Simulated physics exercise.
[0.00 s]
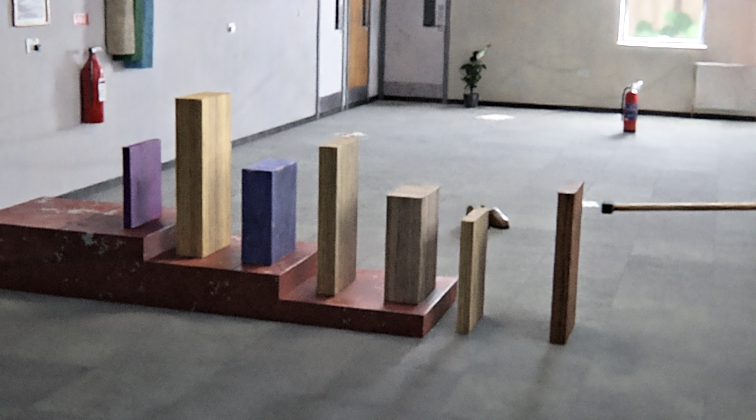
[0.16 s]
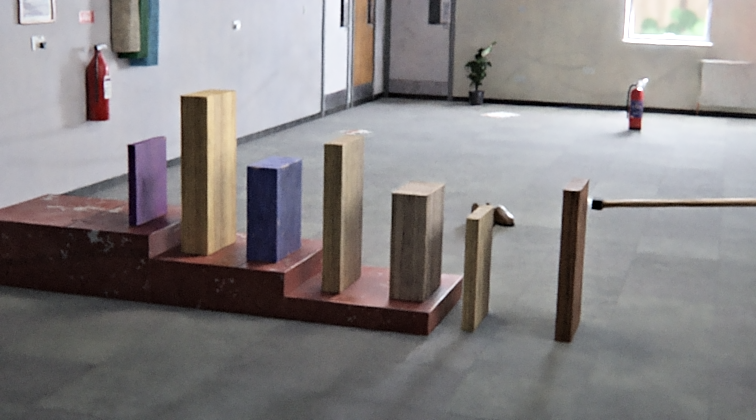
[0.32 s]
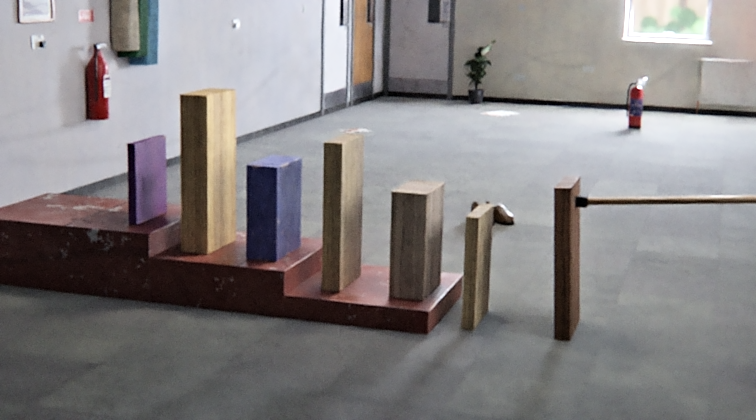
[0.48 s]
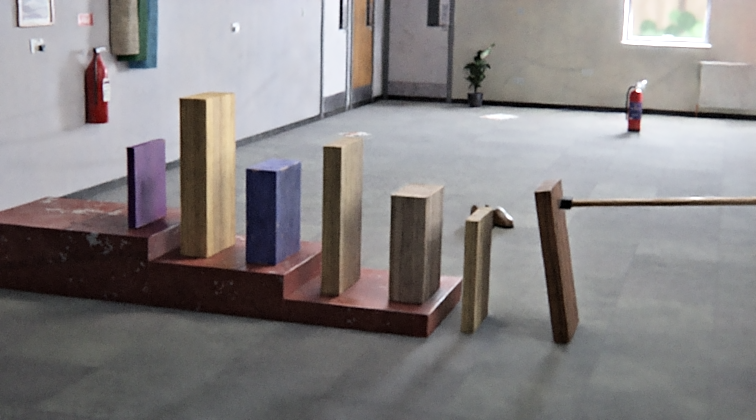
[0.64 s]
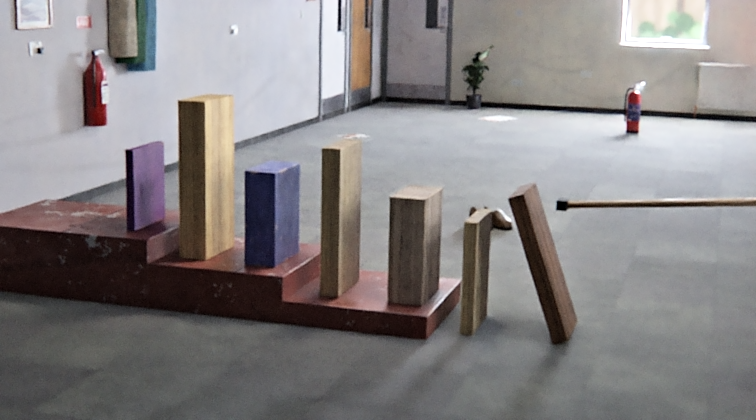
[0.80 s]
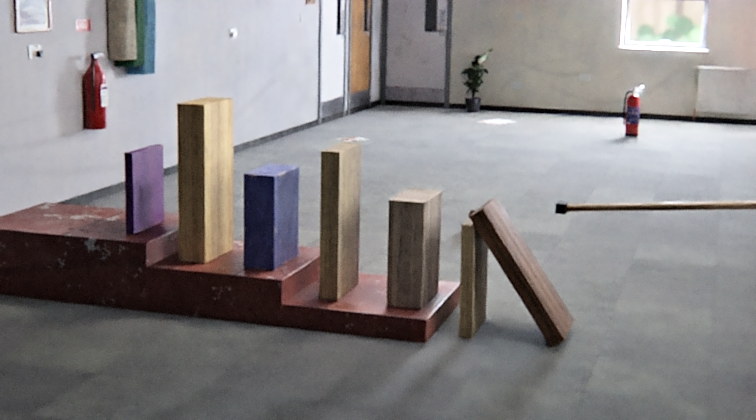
In a grey-carpeted room with pale walls, doors and red fire extinguishers, a slightly raised view looks across low, dark red steps. Seven upright boards stand in a row, a purple one at left, then tall tan, blue and brownish ones, the last two on the floor. From the right, a pole pushes the reddish-brown end board, which tilts left against its thin neighbour, while the camera shifts slightly.
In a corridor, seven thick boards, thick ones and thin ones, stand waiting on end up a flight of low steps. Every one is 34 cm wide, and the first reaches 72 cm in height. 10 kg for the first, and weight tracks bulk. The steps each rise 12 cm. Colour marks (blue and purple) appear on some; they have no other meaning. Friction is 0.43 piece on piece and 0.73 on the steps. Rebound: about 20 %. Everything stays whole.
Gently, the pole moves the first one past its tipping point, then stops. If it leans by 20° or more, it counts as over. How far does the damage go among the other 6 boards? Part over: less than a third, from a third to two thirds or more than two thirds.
Beyond two thirds of the others go over.
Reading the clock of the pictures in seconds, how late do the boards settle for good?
I'd say around 3.0 seconds.
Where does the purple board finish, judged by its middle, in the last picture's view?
Resting position, last image: About (103, 219).
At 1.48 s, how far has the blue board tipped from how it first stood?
Something like 0°, more or less.
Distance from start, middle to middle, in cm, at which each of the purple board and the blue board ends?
The purple one ends 30 cm from its start and the blue one 20 cm.
After 1.48 s, 2 of the 6 other boards over.
After 2.48 s, 6 of the 6 other boards over; blue board leaning 54°; purple board leaning 23°.
At rest (3.2 s), 6 of the 6 other boards over; purple board lying flat; blue board leaning 38°. That is 100 per cent. Not one is left standing. As the last picture would show them, middles, purple board near (103, 219), blue board near (229, 212).
